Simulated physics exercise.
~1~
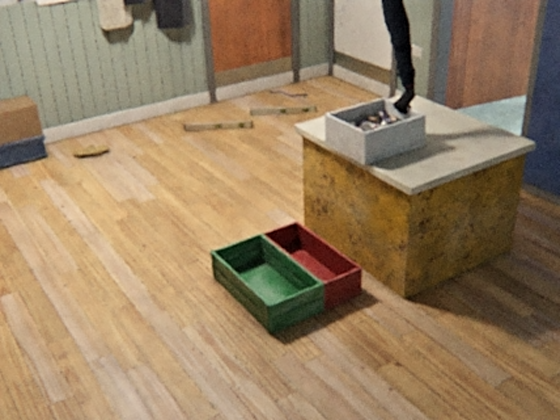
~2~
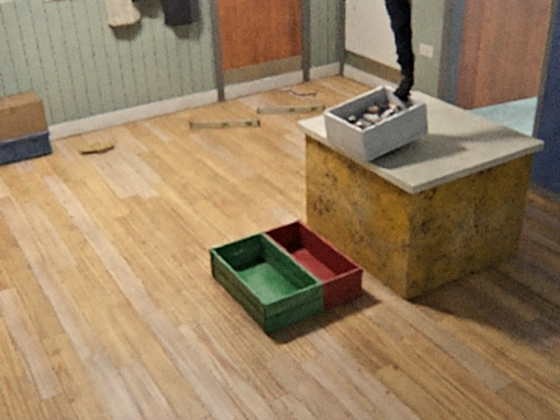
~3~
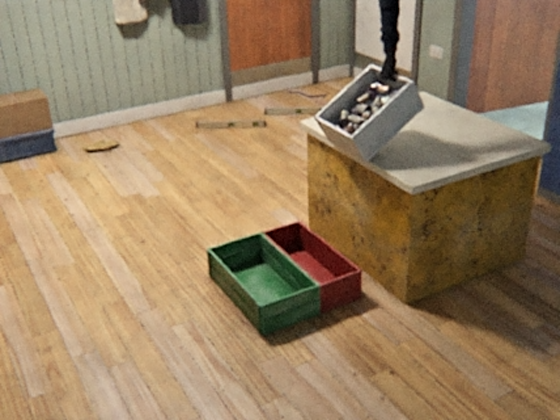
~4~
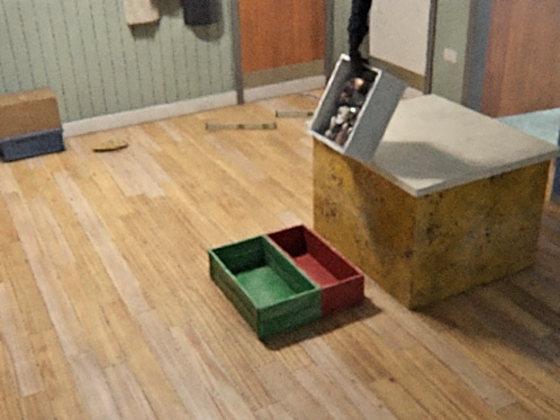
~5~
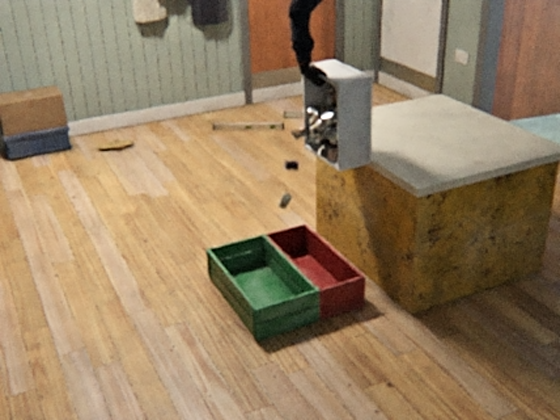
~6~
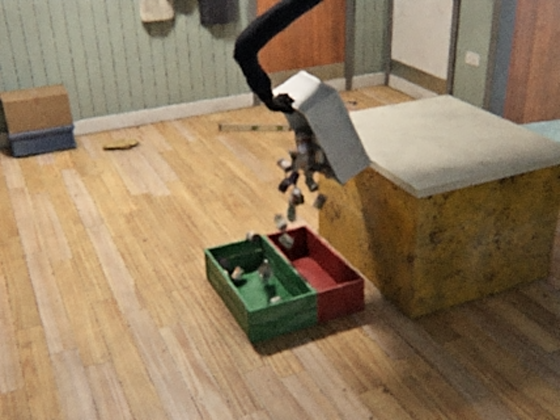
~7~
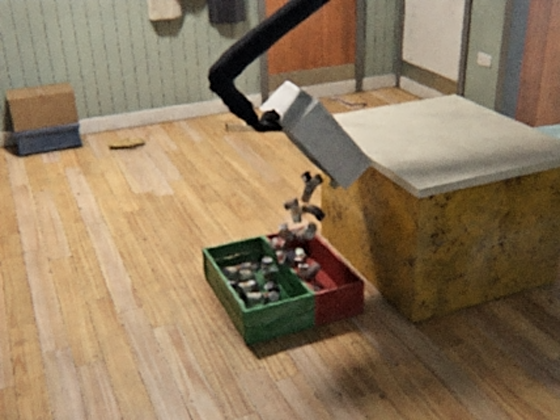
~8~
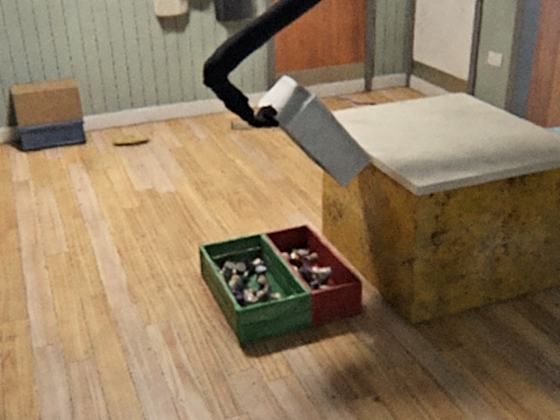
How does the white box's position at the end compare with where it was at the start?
At the start the white box sits upright on top of the bench, and by the end it is farther left, hanging tipped over at the bench's left edge.
